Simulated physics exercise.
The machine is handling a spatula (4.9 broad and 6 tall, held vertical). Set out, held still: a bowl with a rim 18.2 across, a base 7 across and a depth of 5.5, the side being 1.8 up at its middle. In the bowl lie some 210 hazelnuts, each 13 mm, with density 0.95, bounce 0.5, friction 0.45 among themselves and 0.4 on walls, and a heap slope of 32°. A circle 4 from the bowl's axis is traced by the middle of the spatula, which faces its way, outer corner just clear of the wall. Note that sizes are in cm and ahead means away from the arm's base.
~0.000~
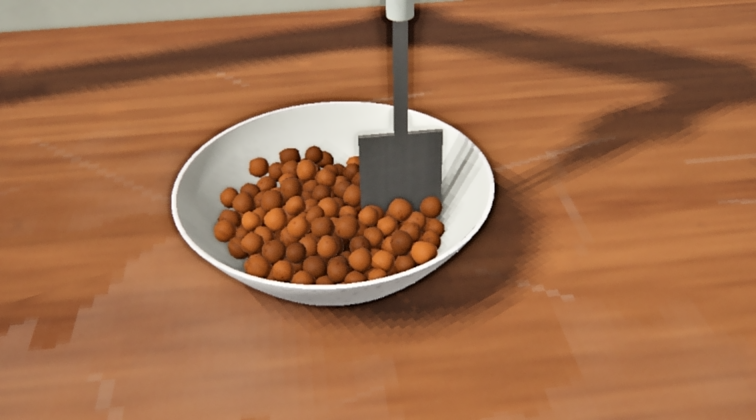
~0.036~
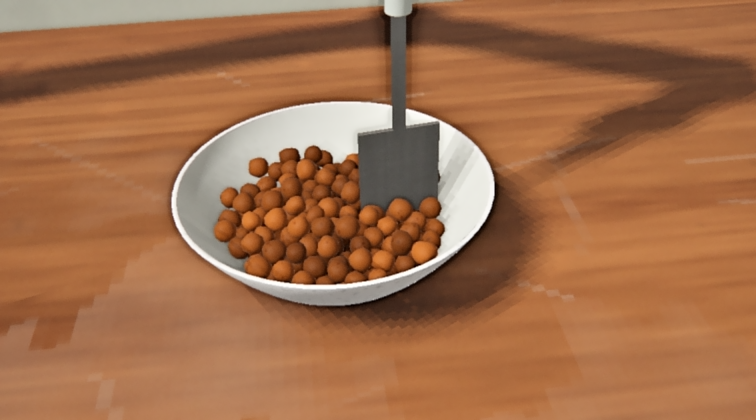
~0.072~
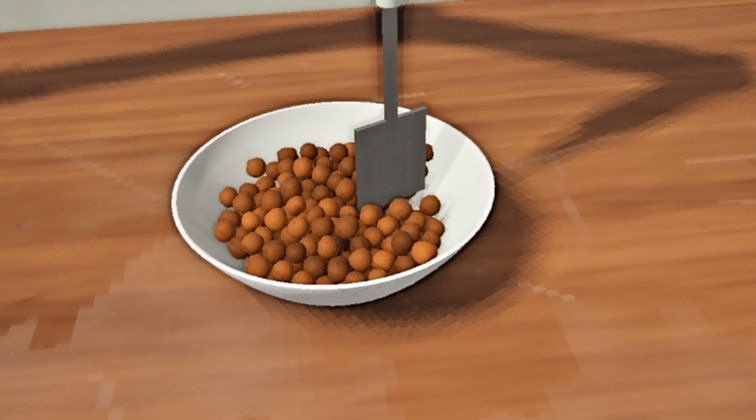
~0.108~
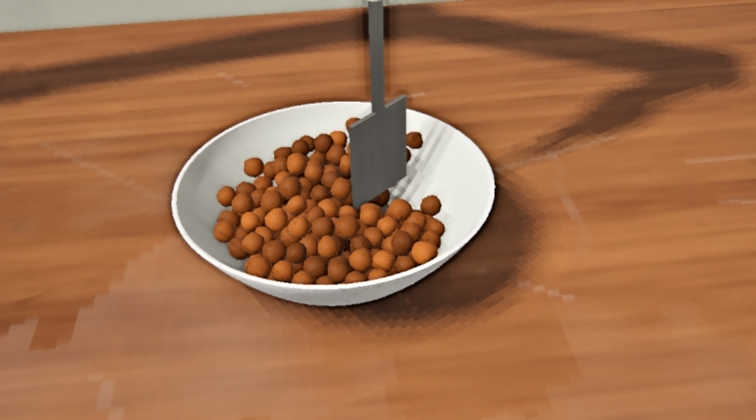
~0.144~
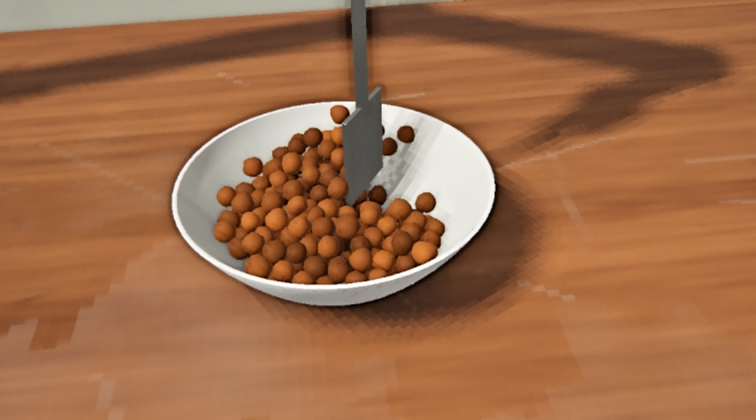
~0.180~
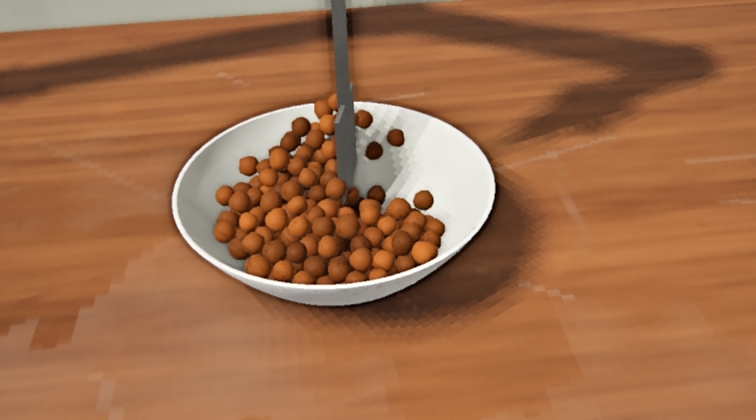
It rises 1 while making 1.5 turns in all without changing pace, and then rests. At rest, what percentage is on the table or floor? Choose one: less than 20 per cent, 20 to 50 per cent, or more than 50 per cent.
The share is less than 20 per cent.
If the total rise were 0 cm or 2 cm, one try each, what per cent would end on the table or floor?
That gives about 20 per cent and 10 per cent, in order.
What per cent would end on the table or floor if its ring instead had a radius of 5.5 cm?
Then about 0 %.
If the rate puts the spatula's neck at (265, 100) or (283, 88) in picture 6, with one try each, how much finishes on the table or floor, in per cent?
About 45 % for one try and about 35 % for the other, in order.
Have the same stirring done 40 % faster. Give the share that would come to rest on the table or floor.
Estimated share: About 25 per cent.
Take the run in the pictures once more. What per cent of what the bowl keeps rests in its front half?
About 55 per cent.
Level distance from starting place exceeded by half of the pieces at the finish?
Some 7 cm.
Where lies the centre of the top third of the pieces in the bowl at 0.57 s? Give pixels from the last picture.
Upper-third centre: Approx. (363, 252) px.
After 0.57 s, 257° round, highest piece 8 above the table; 200 in the bowl, 9 on the table or floor, 1 in flight or on the tool.
After 0.96 s, 79° round, highest piece 7 above the table; 193 in the bowl, 16 on the table or floor, 1 in flight or on the tool.
After 1.35 s, 180° round, highest piece 6 above the table; 184 in the bowl, 26 on the table or floor.
After 2.05 s, 180° round, highest piece 6 above the table; 184 in the bowl, 26 on the table or floor.
At rest, 184 in the bowl, 26 on the table or floor. That is 12 % on the table or floor.
